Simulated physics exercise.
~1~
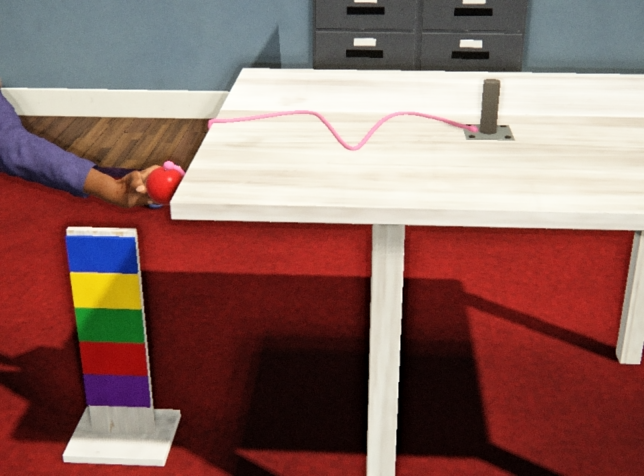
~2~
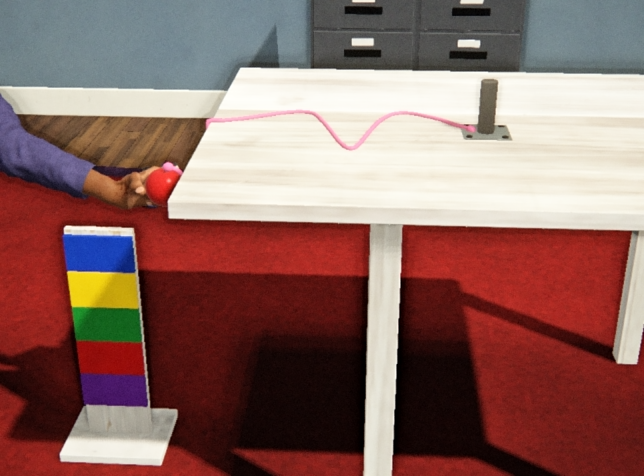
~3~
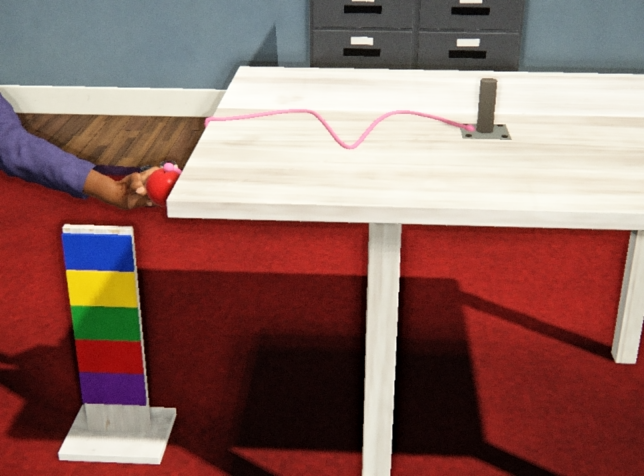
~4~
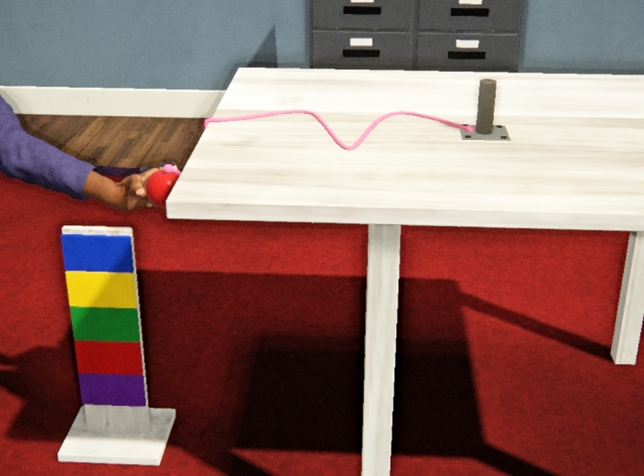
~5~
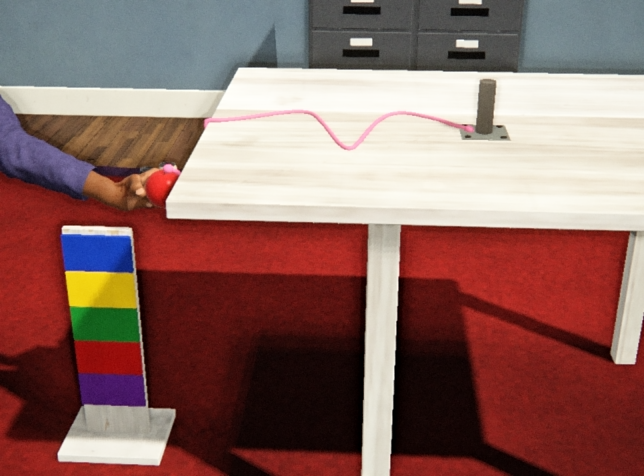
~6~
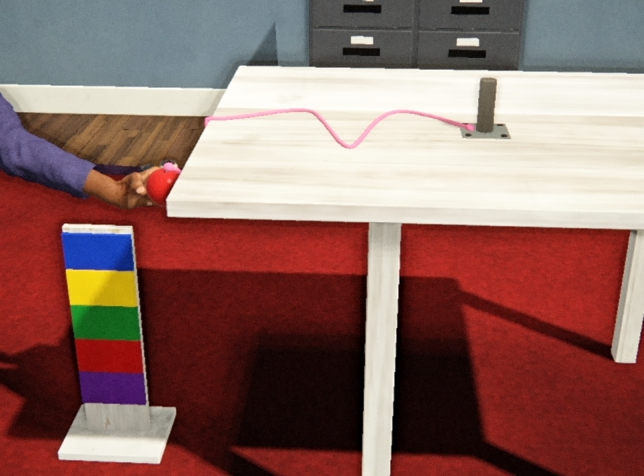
A hand holding a red ball on a pink string beside a white table, staying almost still above a striped colour scale.
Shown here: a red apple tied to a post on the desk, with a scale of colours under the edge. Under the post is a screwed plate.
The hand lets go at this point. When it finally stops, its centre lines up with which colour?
Purple.
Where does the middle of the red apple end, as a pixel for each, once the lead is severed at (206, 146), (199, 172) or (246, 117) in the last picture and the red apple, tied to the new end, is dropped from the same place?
Close to (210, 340) first, close to (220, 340) next, and close to (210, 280) last.
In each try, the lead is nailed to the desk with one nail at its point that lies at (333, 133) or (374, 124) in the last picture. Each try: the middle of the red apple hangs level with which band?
Results, in sequence: Yellow / red.
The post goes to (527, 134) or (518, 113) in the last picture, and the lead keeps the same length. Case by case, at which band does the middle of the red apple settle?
One after the other, red; red.
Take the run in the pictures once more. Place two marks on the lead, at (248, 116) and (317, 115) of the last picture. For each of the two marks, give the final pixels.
(226, 260), then (215, 186).
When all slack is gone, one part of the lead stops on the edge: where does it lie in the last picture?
Close to (332, 133).
A little later, apple near (201, 367); level with red.
Next, apple near (230, 375); level with purple.
Later still, apple near (208, 382); level with purple.
When it is over, apple near (227, 385); level with purple. Its centre hangs level with the purple band.
